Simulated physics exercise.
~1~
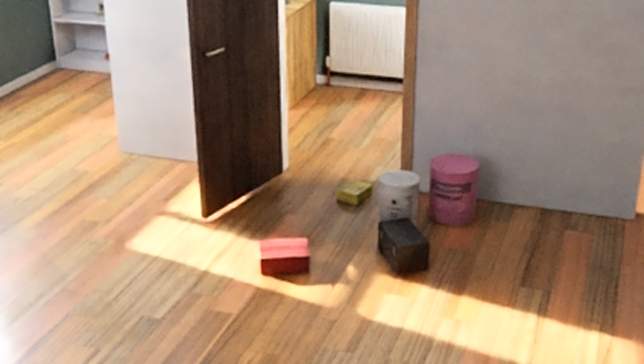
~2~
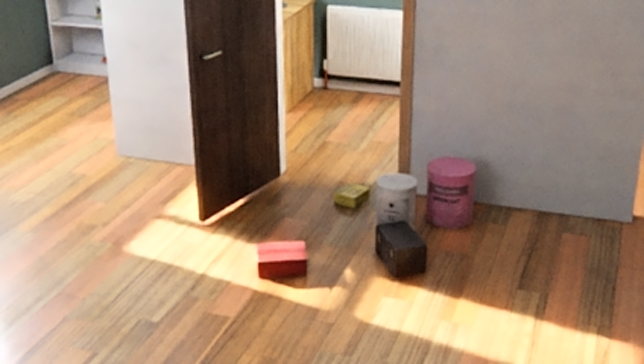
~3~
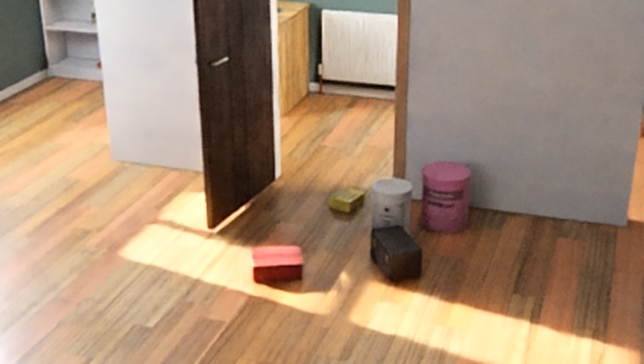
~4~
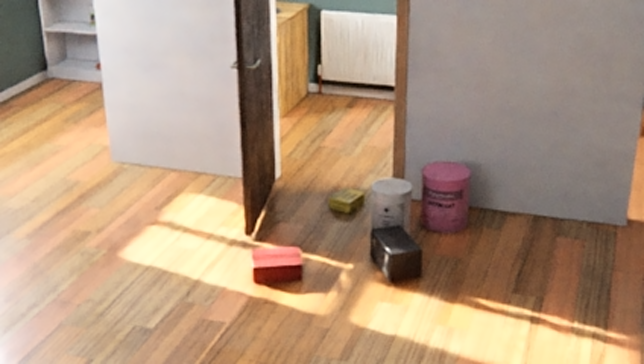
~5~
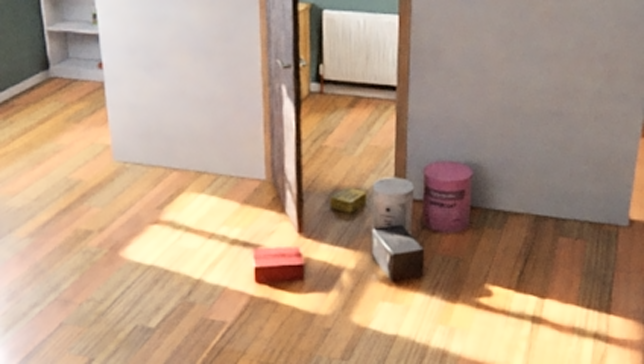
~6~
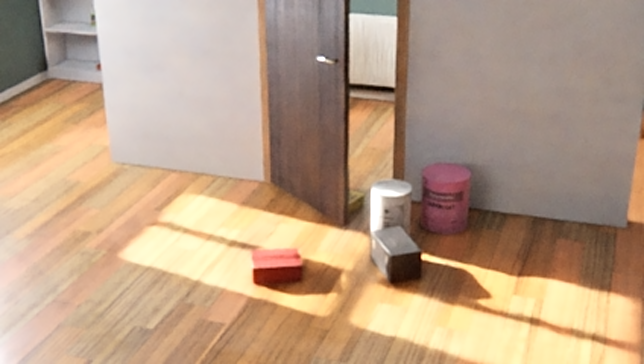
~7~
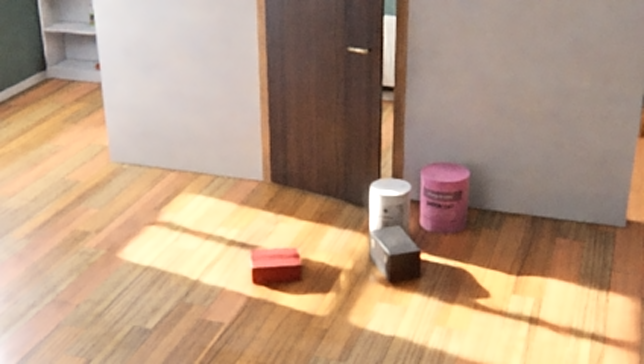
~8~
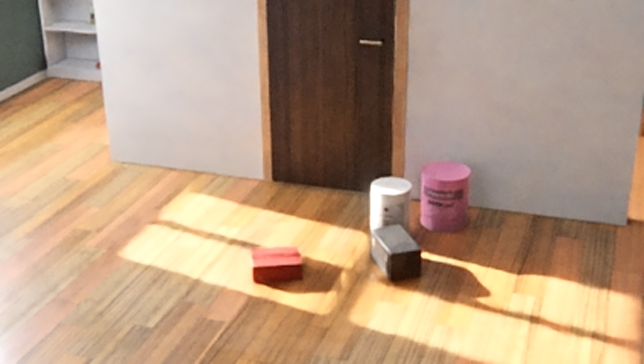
In this clip, a dark door stands open in a sunlit wood-floored room, near a red parcel, a black toolbox, white and pink pails and a small yellow box. It swings rightward, hiding the yellow box from view, and ends fully shut, with the other items still in place.
